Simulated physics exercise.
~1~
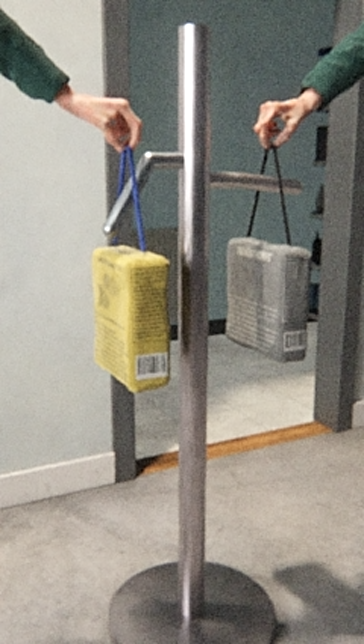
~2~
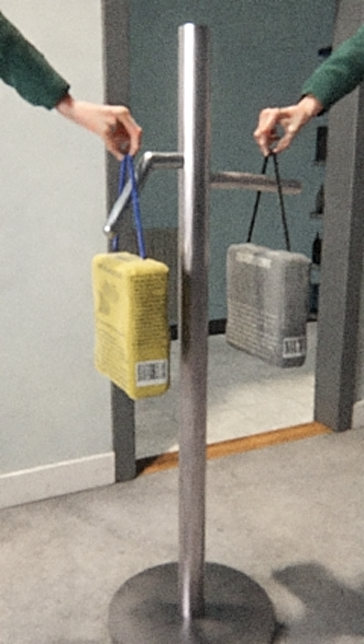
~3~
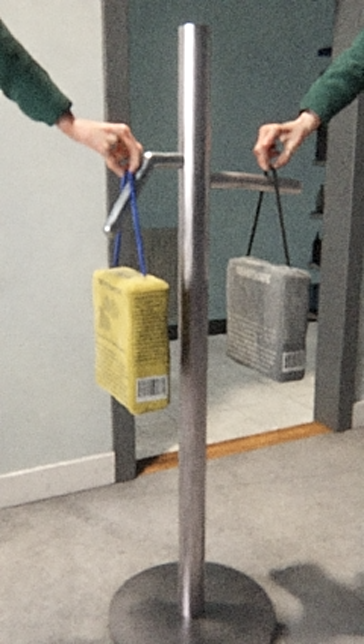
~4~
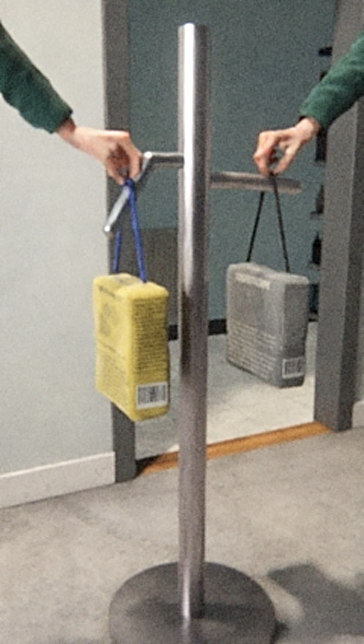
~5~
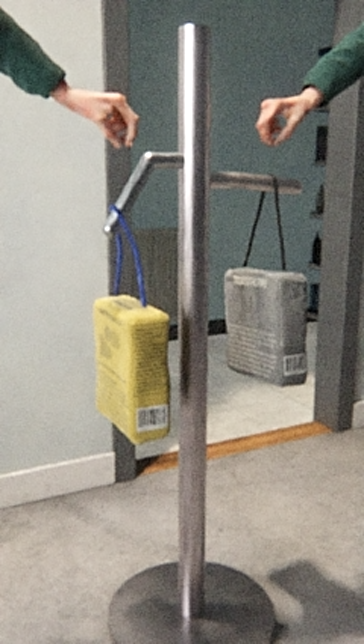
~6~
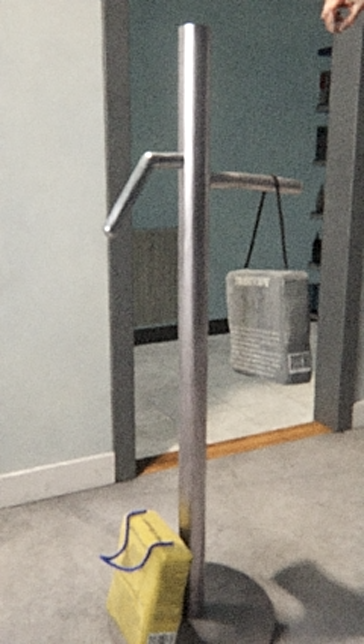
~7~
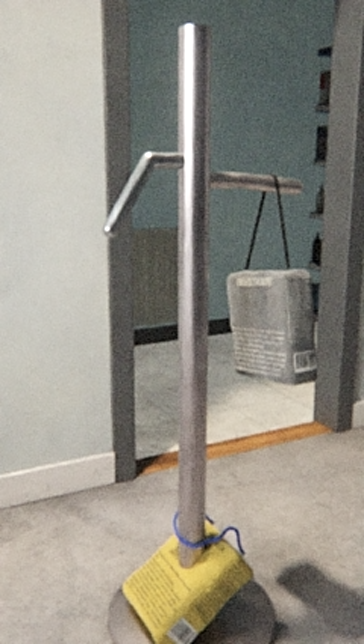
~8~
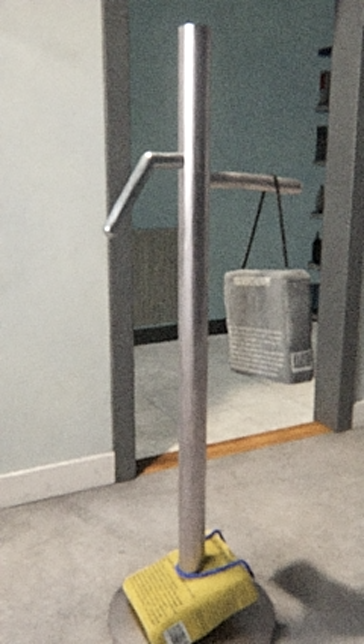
A yellow bag slipped off the downward-slanting left peg of a metal stand soon after two hands hung it and a grey bag and let go; it dropped to the base and tipped onto its side, while the grey bag stayed hanging on the right.
